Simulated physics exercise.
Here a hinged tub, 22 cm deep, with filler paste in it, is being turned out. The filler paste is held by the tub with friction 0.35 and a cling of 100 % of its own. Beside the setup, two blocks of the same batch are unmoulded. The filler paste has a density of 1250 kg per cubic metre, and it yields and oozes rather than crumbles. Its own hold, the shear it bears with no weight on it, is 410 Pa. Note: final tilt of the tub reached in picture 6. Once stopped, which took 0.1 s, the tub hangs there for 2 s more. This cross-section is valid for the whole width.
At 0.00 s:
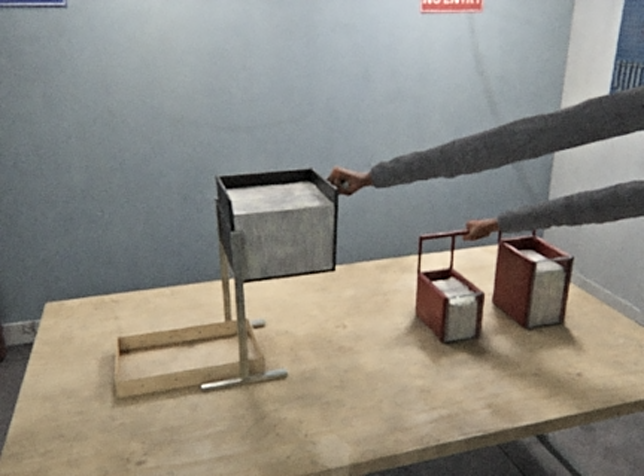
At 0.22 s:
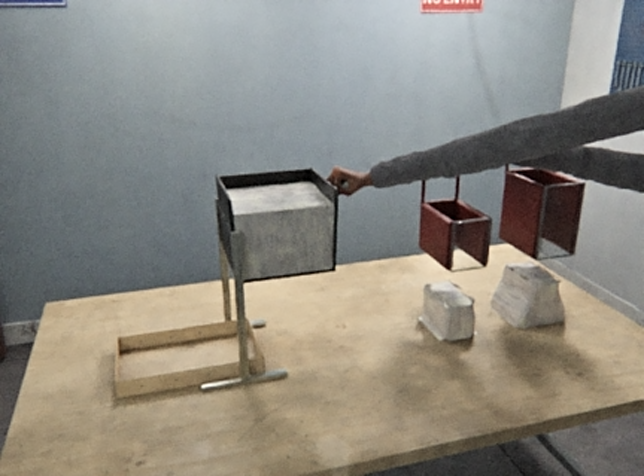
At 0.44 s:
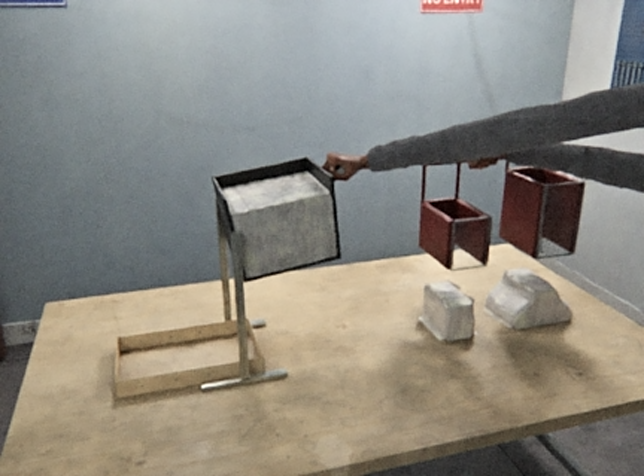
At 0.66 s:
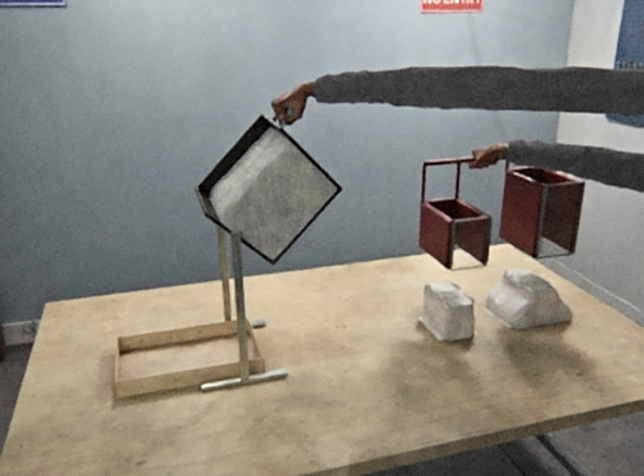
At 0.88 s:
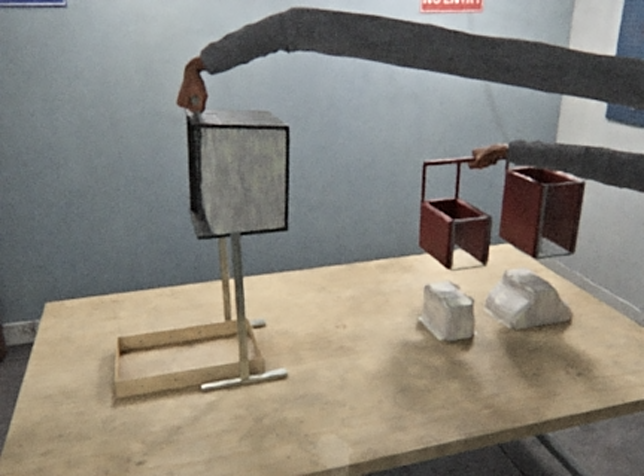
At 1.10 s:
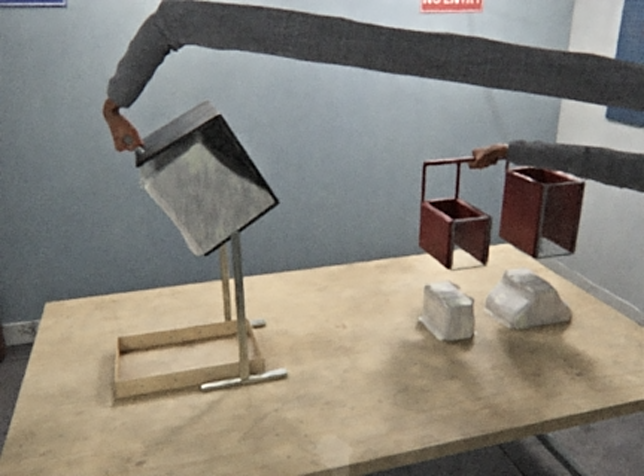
Two red moulds are lifted by a hand off two pale blocks on the table, and the right block slumps lower and wider. Another hand then swings the dark-framed tub of grey paste upward and over to the left, until it is tilted past upright on its stand, the paste still inside.
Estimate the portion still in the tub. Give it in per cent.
Roughly 0 per cent remains.
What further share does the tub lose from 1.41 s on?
Share of load from then on: Approx. 6 %.
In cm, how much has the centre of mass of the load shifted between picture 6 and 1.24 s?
Looks like around 17 cm to me.
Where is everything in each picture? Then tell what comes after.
Handle-side rim at (335, 191), tilt 0 degrees; highest point of the filler paste at (324, 205); test blocks 13 cm, 20 cm high (left to right), in the first picture.
Handle-side rim at (335, 191), tilt 0 degrees; highest point of the filler paste at (324, 205); test blocks 12 cm, 16 cm high (left to right), in the second picture.
Handle-side rim at (330, 179), tilt 8 degrees; highest point of the filler paste at (325, 194); test blocks 12 cm, 13 cm high (left to right), in the third picture.
Handle-side rim at (280, 131), tilt 45 degrees; highest point of the filler paste at (291, 146); test blocks 12 cm, 13 cm high (left to right), in the fourth picture.
Handle-side rim at (195, 128), tilt 87 degrees; highest point of the filler paste at (219, 130); test blocks 12 cm, 13 cm high (left to right), in the fifth picture.
Handle-side rim at (139, 168), tilt 120 degrees; highest point of the filler paste at (197, 144); test blocks 12 cm, 13 cm high (left to right), in the sixth picture.
By 1.24 s, the tub is at 120 degrees and holds 29 %.
By 1.41 s, the tub is at 120 degrees and holds 6 %.
By 1.58 s, the tub is at 120 degrees and holds 0 %.
By 1.75 s, the tub is at 120 degrees and holds 0 %.
By 3.10 s, at the end, the tub is at 120 degrees and holds 0 %.
